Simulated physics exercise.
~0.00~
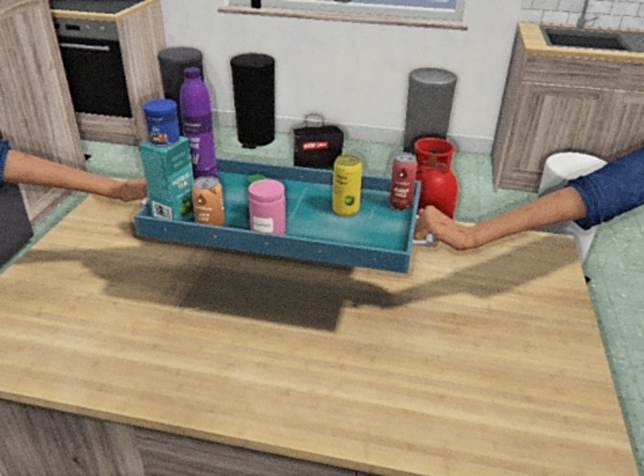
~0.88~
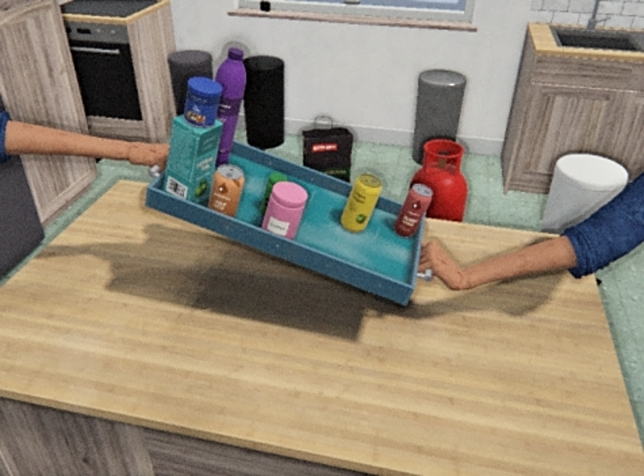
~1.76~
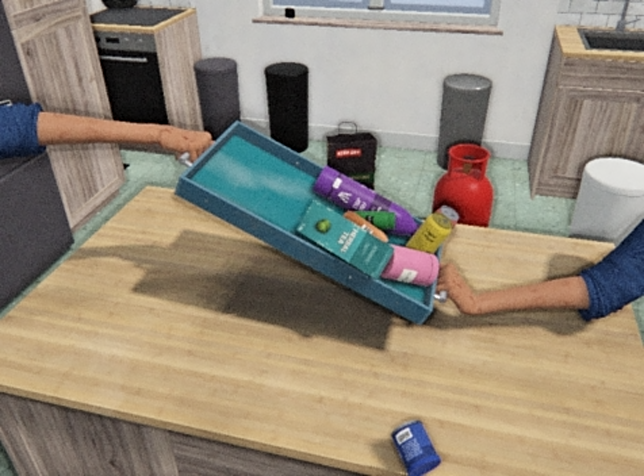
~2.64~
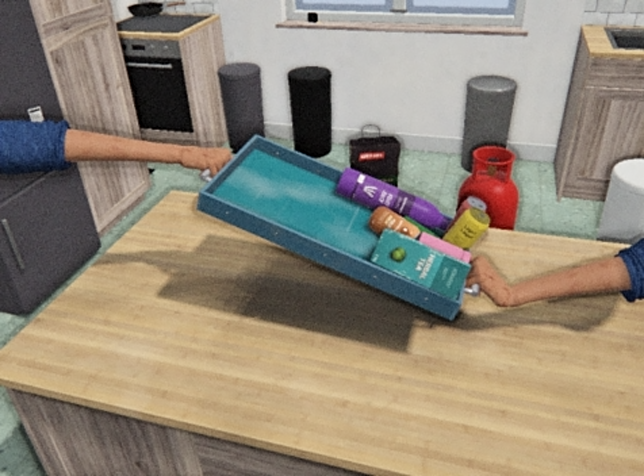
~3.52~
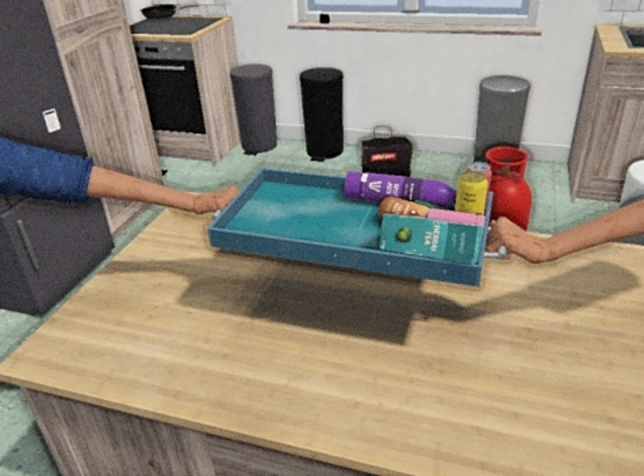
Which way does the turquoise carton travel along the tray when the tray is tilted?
The turquoise carton moves to the right, ending up on its side near the right end of the tray.
